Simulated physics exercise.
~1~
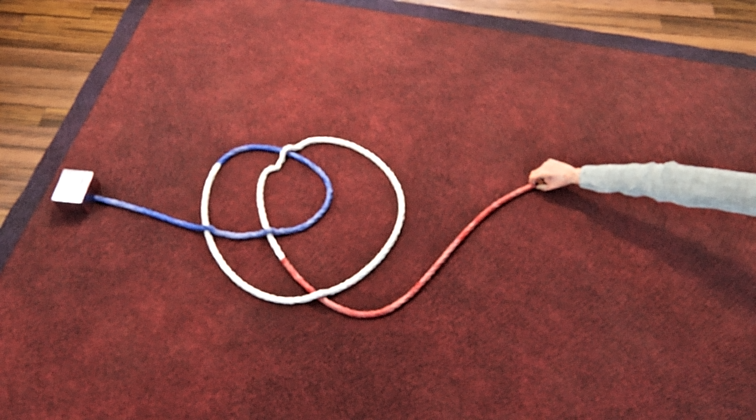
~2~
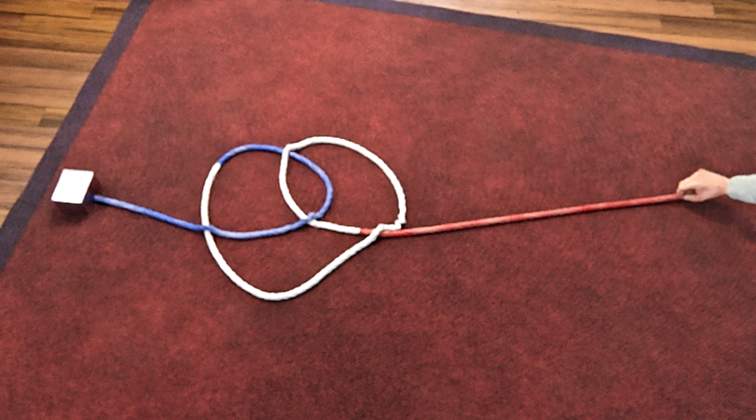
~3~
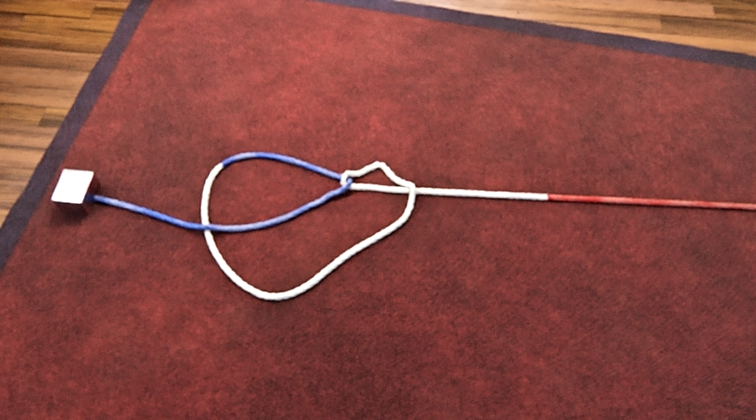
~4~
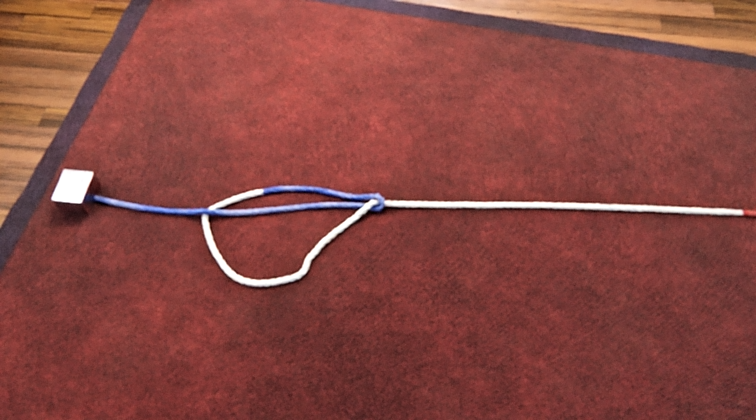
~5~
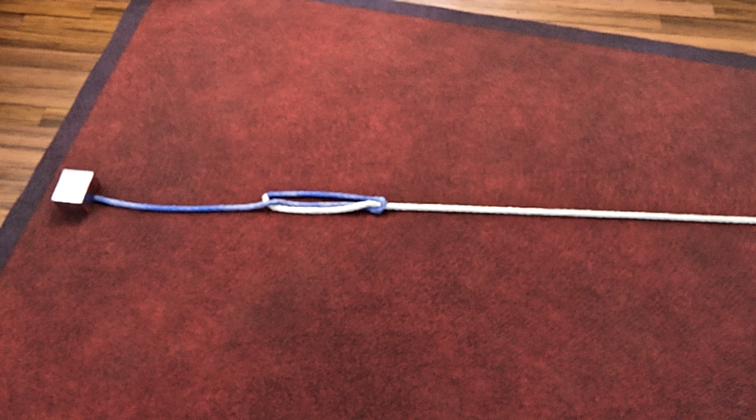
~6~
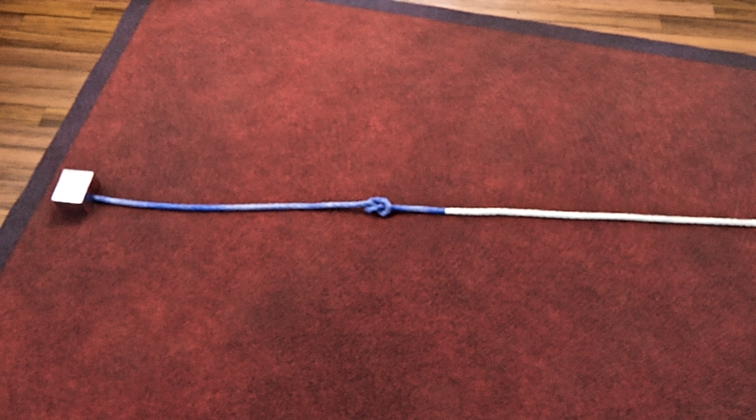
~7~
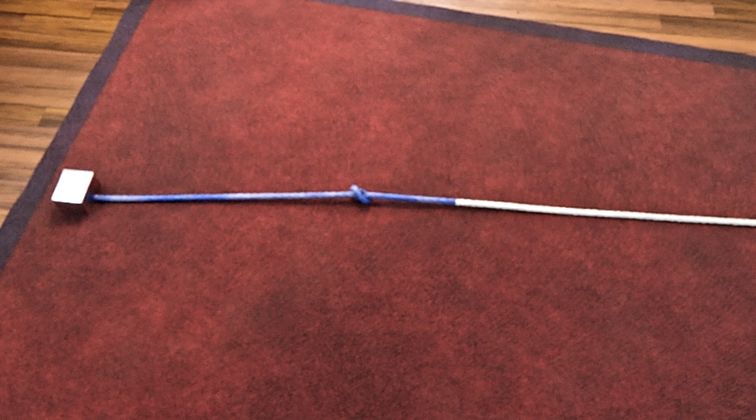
A looped blue, white and red rope, fixed to a small block at the left, tightened into a knot as a hand pulled its red end away to the right, and it ended stretched nearly straight with a small knot in the blue part.
